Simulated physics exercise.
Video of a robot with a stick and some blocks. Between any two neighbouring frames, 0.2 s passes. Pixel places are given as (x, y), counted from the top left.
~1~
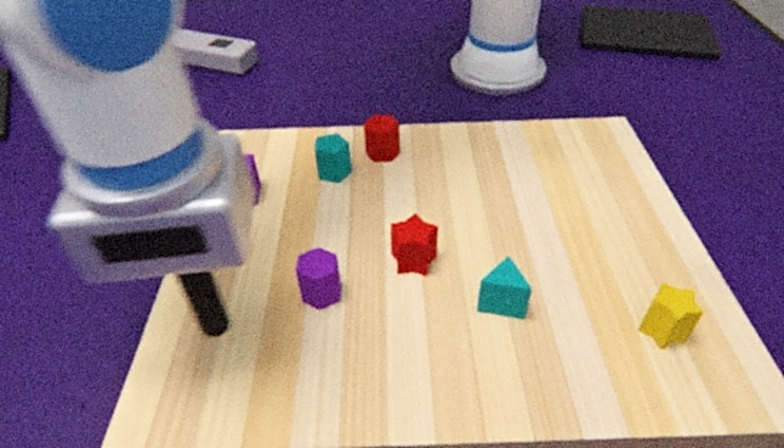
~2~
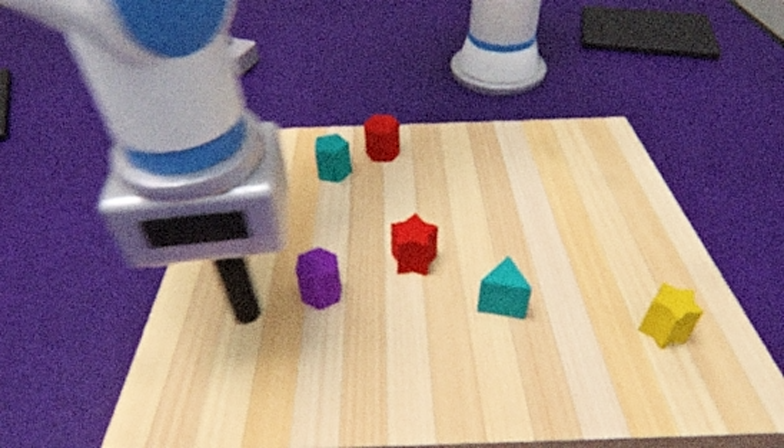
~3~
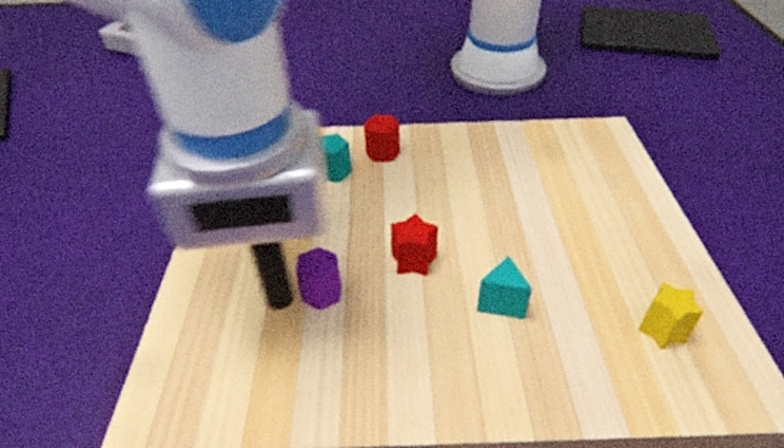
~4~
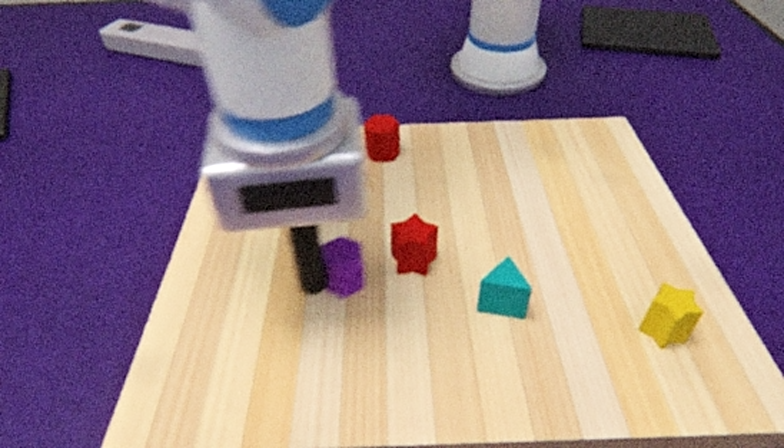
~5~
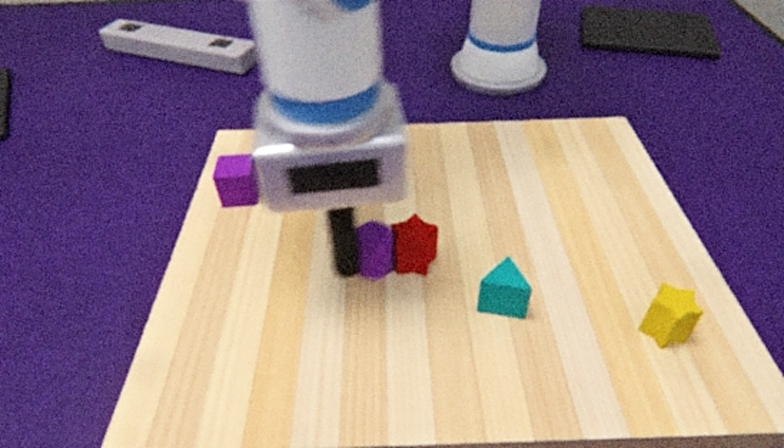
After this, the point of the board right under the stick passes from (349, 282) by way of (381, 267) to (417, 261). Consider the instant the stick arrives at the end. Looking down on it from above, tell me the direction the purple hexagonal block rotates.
Verdict: Counterclockwise.
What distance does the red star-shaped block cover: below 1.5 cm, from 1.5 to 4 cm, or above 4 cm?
If I had to pick, the red star-shaped block travels from 1.5 to 4 cm here.
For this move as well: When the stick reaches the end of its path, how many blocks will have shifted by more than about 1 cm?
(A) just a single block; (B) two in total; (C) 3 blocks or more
The one that fits is B, two in total.
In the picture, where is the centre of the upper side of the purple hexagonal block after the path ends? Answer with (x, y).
At roughly (409, 207).
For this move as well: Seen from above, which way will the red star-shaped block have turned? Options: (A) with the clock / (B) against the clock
That would be A.
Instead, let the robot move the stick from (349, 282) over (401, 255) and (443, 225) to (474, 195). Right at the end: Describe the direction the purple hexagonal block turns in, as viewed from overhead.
From above, the turn goes anticlockwise.
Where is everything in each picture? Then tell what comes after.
Tip of the stick at (216, 326), middles of tops, purple hexagonal block at (316, 262), red star-shaped block at (414, 229), in the first frame.
Stick at (248, 313), nothing pushed, in the second frame.
Stick at (280, 300), nothing pushed, in the third frame.
Stick at (314, 285), purple hexagonal block at (341, 250), in the fourth frame.
Stick at (347, 268), purple hexagonal block at (373, 234), red star-shaped block at (414, 229), in the fifth frame.
On the path given first. Halfway along, stick at (381, 253); purple hexagonal block at (399, 216), turned 20° anticlockwise; red star-shaped block at (436, 222), turned 35° clockwise.
At the end, stick at (417, 247); purple hexagonal block at (409, 207), turned 45° anticlockwise; red star-shaped block at (446, 219), turned 50° clockwise.
